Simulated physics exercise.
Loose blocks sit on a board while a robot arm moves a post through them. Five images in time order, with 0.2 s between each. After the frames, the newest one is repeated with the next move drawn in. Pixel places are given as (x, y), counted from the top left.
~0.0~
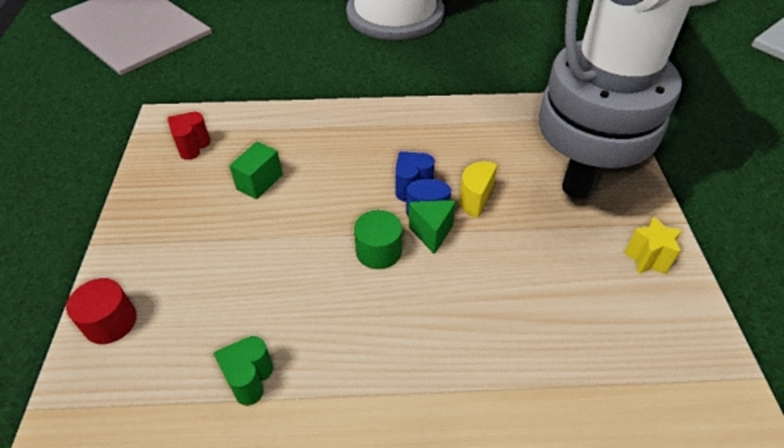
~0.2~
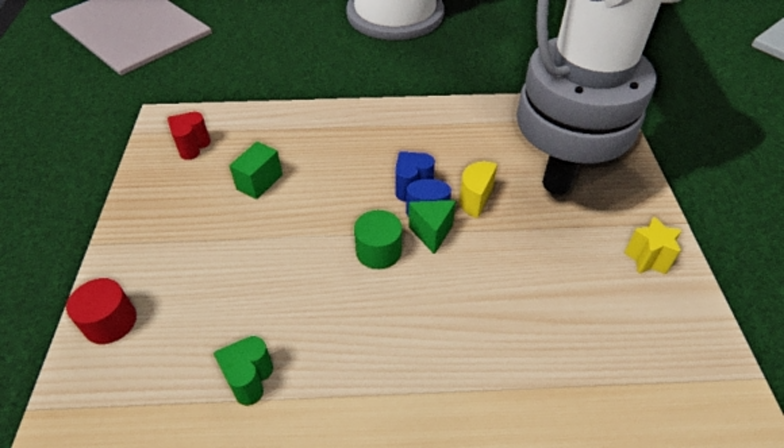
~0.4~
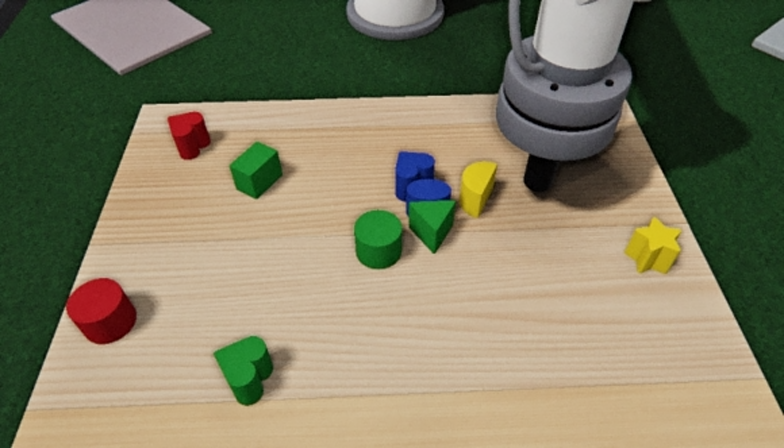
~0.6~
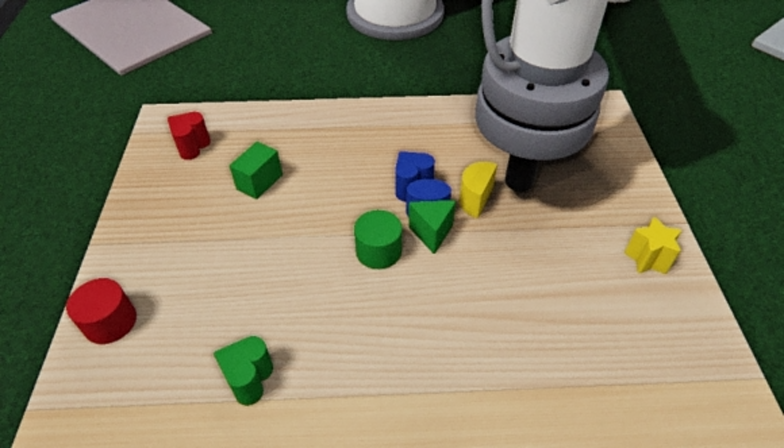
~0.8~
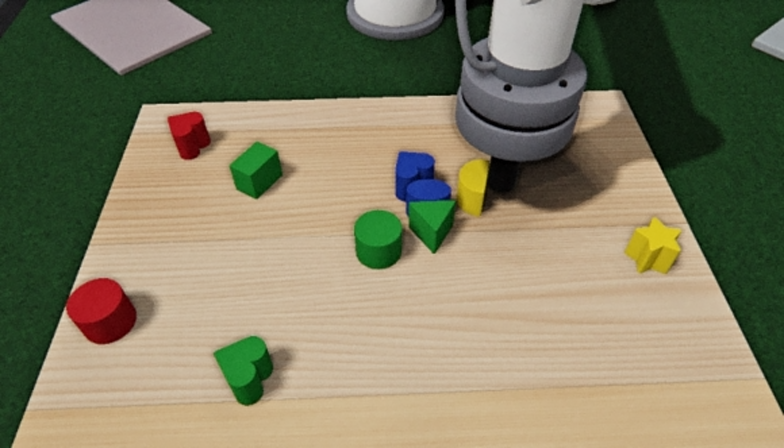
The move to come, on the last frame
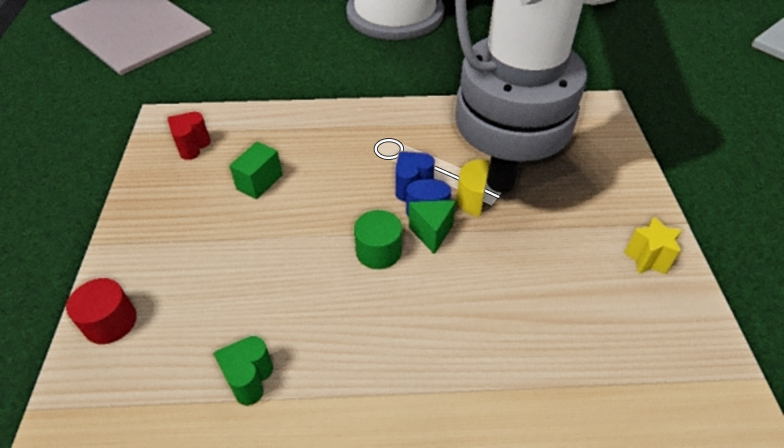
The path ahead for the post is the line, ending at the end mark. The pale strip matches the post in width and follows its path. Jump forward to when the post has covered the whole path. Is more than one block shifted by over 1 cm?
The answer is no.
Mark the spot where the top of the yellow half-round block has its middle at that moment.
I'd expect the centre of its top face to be at (452, 171).
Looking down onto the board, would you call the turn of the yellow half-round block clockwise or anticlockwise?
Counter-clockwise, from overhead.
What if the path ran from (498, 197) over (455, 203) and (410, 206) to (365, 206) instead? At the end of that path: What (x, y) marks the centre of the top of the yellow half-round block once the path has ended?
Its top middle will sit at (356, 164).
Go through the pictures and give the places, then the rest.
Tip of the post (576, 190), middles of tops, blue heart-shaped block (413, 163), yellow half-round block (479, 175), in the first picture.
Post (556, 186), nothing pushed, in the second picture.
Post (537, 183), nothing pushed, in the third picture.
Post (519, 183), nothing pushed, in the fourth picture.
Post (501, 184), blue heart-shaped block (413, 163), yellow half-round block (475, 174), in the fifth picture.
The line goes from (498, 197) directly to (389, 149).
On the path given first. One third of the way, post (461, 166); yellow half-round block (453, 171), turned 65° anticlockwise.
Two thirds of the way, post (424, 150); yellow half-round block (452, 171), turned 65° anticlockwise.
At the end, post (389, 136); blue heart-shaped block unmoved; yellow half-round block (452, 171), turned 65° anticlockwise.
